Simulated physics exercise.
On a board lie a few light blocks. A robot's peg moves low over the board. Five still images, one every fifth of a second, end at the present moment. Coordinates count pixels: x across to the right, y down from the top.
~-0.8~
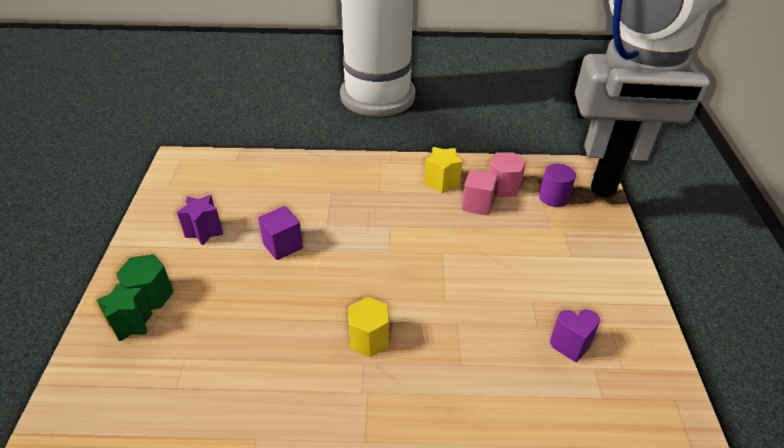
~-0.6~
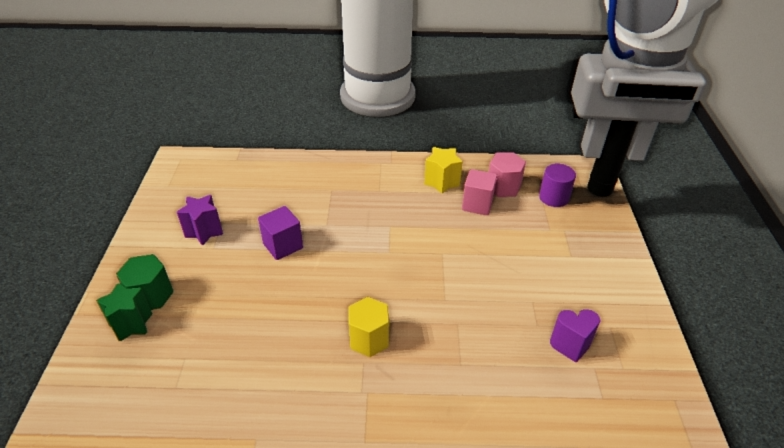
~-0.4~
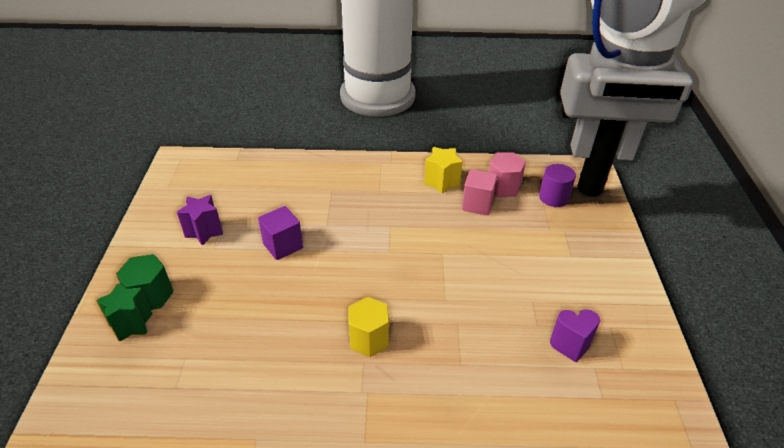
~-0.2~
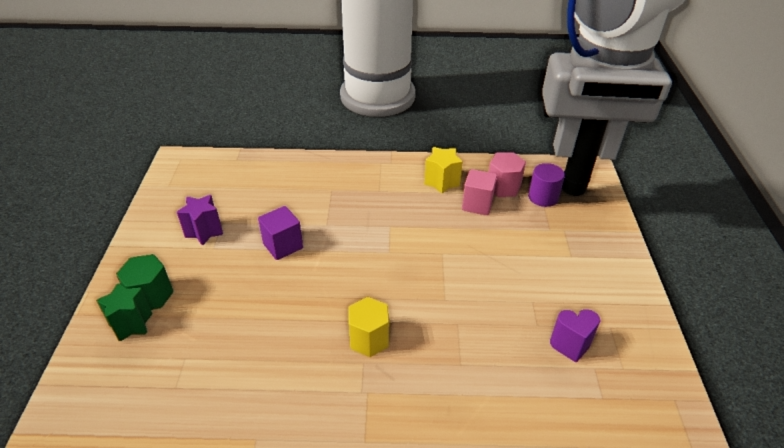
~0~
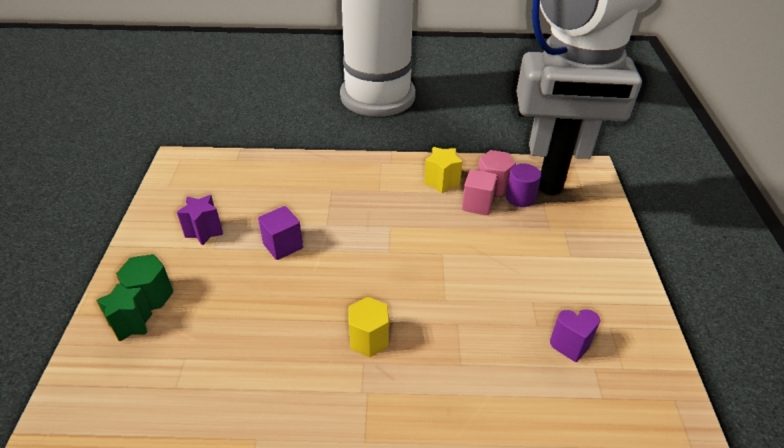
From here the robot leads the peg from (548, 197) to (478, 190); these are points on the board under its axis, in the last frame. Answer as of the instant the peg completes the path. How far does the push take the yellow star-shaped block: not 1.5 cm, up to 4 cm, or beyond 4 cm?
Ends under 1.5 cm away.
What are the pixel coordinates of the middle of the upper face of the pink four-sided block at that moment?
Pixel (447, 186).
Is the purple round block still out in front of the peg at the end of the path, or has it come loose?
The peg still pushes it.
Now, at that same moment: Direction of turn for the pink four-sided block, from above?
The sense of turning is anti-clockwise.
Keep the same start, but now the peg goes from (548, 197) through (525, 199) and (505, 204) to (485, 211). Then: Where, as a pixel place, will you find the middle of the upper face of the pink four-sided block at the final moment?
Its top centre is at about (444, 182).
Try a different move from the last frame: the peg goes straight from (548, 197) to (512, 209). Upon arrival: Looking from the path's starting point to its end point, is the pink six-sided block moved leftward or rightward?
The pink six-sided block is shifted sideways to the right, facing along the path from start to end.
The first path, step by step. Halfway along, peg (513, 184); yellow star-shaped block (440, 156); pink four-sided block (465, 182), turned 30° anticlockwise; pink six-sided block (470, 152), turned 45° clockwise; purple round block (489, 170).
At the end, peg (480, 181); yellow star-shaped block (435, 155); pink four-sided block (447, 186), turned 95° anticlockwise; pink six-sided block (463, 149), turned 70° clockwise; purple round block (455, 169).
